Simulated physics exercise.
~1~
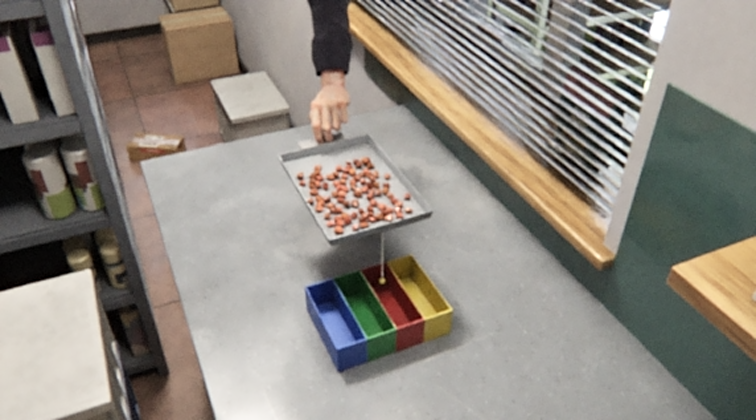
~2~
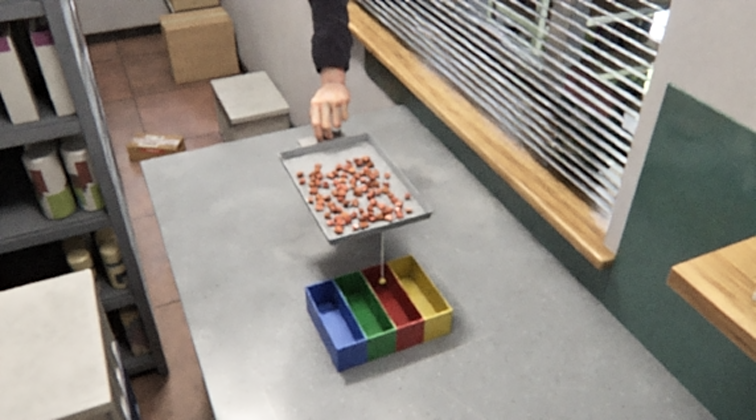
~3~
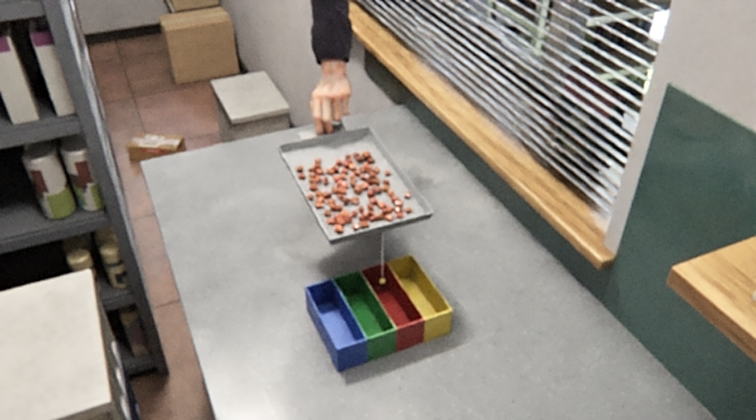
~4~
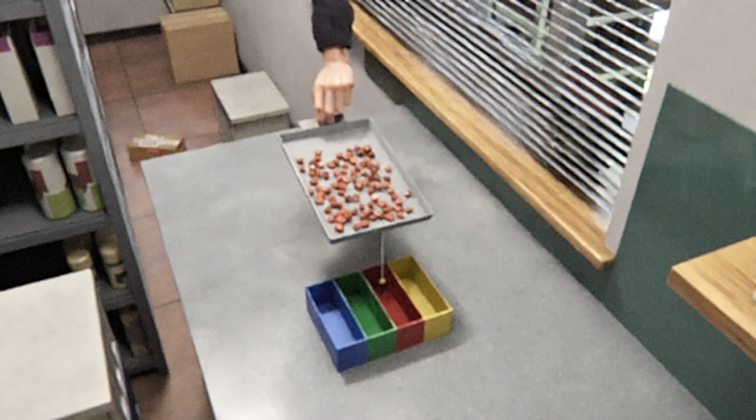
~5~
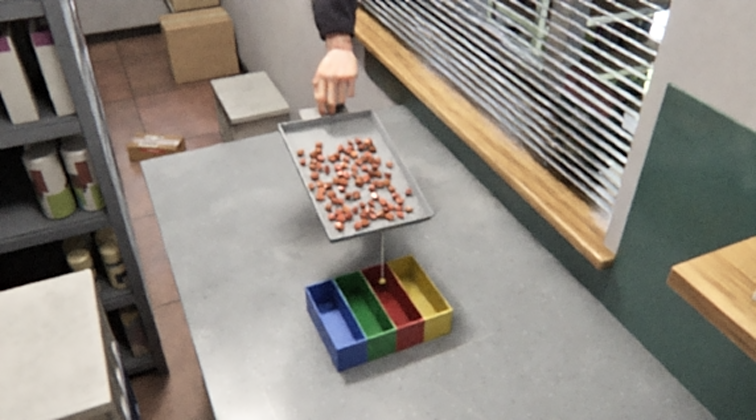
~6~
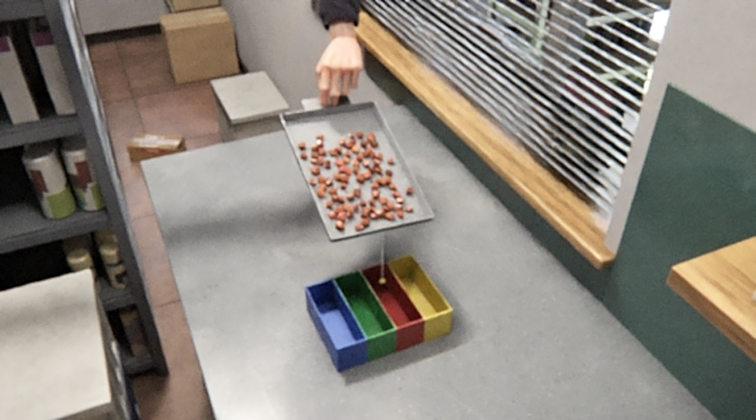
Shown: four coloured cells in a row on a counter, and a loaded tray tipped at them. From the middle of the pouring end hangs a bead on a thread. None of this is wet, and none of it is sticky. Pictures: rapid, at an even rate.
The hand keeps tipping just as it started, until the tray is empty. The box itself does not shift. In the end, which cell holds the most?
The yellow cell holds the most.
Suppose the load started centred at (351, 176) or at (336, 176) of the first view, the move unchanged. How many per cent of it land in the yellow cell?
Close to 50 and close to 50 per cent.
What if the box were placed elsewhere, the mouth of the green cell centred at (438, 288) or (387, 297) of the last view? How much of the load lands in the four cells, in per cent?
You'd see around 80 per cent and then around 100 per cent.
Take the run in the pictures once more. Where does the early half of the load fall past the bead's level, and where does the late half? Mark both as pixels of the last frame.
Initially about (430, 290); subsequently about (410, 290).
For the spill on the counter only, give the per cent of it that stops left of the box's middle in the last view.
Close to 0 in a hundred.
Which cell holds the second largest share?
The red one.
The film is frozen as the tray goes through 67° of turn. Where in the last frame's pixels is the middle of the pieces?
(401, 216).
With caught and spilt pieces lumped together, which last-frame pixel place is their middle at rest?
Centre at rest, last view: Approx. (419, 318).
Shortly afterwards, tray tipped steeply; all but a few on the tray; a little falling or outside the box.
Next, tray tipped past a quarter turn; near a quarter on the tray; near a quarter in the yellow cell; near a quarter in the red cell; a little in the green cell; near a quarter falling or outside the box.
Some moments later, tray tipped past a quarter turn; near a third in the yellow cell; near a quarter in the red cell; a little in the green cell; near a quarter falling or outside the box.
In the end, tray tipped past a quarter turn; near a third in the yellow cell; near a quarter in the red cell; a little in the green cell; none at all in the blue cell; near a quarter outside the box.
